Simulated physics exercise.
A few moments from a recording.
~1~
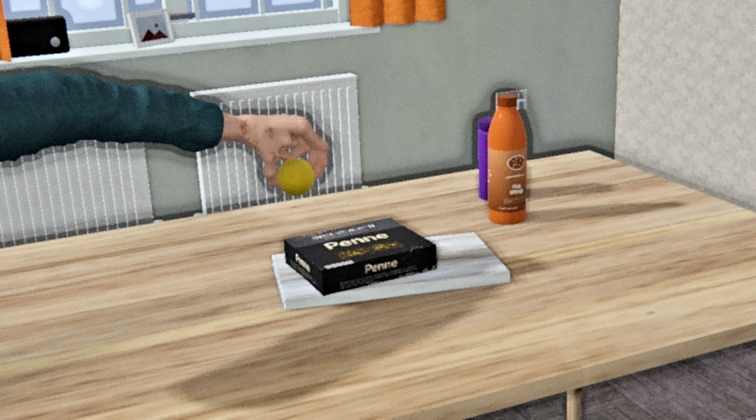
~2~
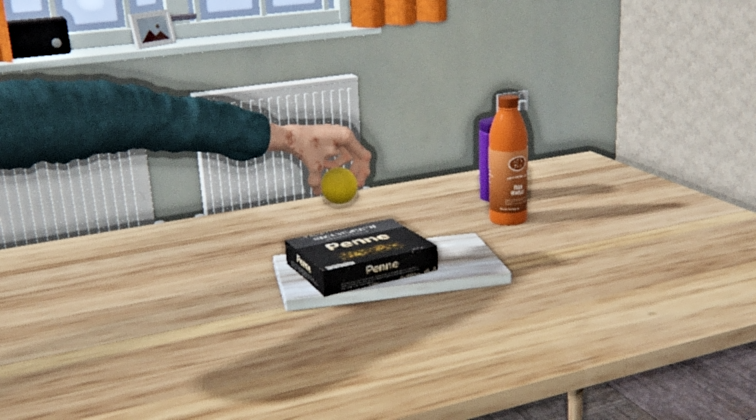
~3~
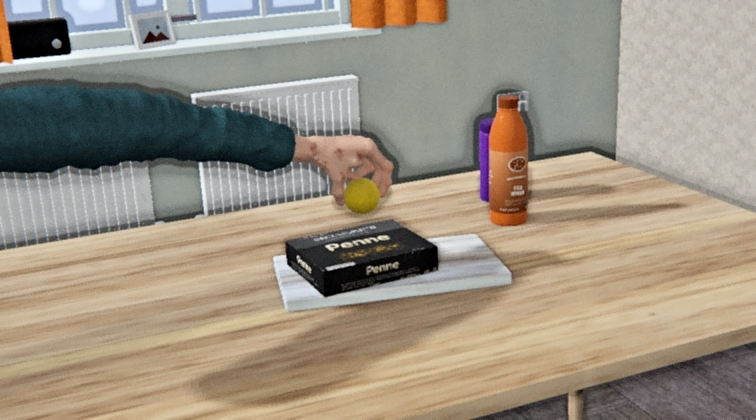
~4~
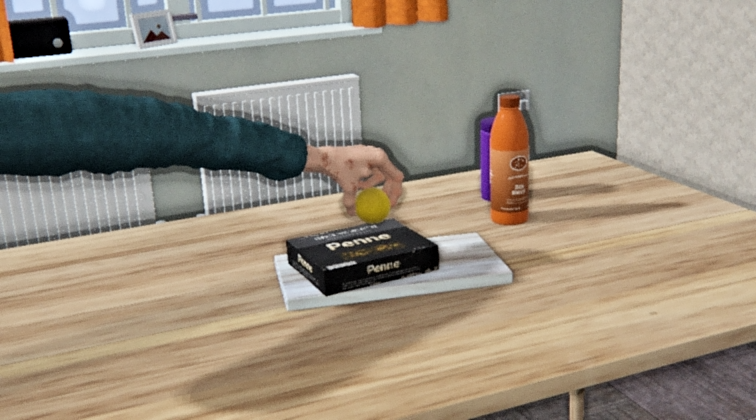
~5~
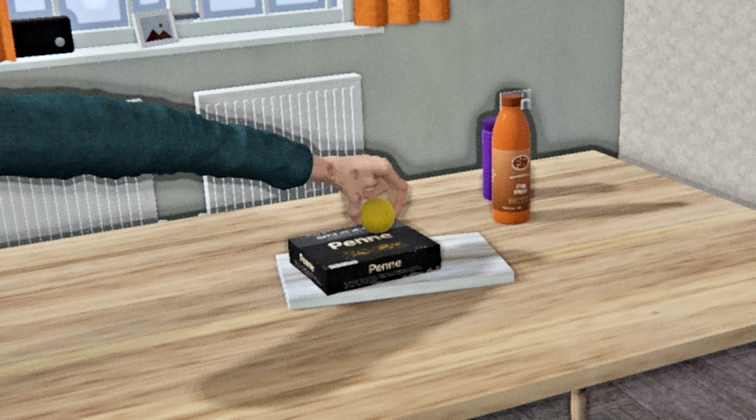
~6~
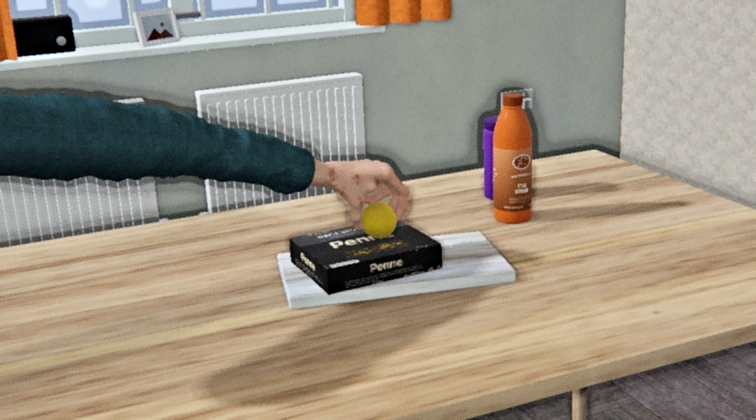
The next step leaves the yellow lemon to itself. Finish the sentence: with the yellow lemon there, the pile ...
The pile stands firm.
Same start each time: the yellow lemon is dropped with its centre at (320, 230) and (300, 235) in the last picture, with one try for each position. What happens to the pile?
Result 1: Pile stable; result 2: Pile falls.
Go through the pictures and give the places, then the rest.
In the first frame, on its way; yellow lemon (296, 177); orange bottle (507, 159).
In the second frame, on its way; yellow lemon (339, 185); white board (388, 269).
In the third frame, on its way; yellow lemon (362, 196); orange bottle (509, 160).
In the fourth frame, on its way; yellow lemon (373, 206); white board (389, 269).
In the fifth frame, on its way; yellow lemon (377, 215); orange bottle (511, 159).
In the sixth frame, in place under the hand; yellow lemon (379, 220); white board (392, 268).
Then, 1.00 s after the last picture, nothing has stirred.
Then, 2.10 s after the last picture, yellow lemon resting near (379, 221).
At rest, all 5 in place. Seen from the same camera at the end, yellow lemon near (379, 221). The pile holds.
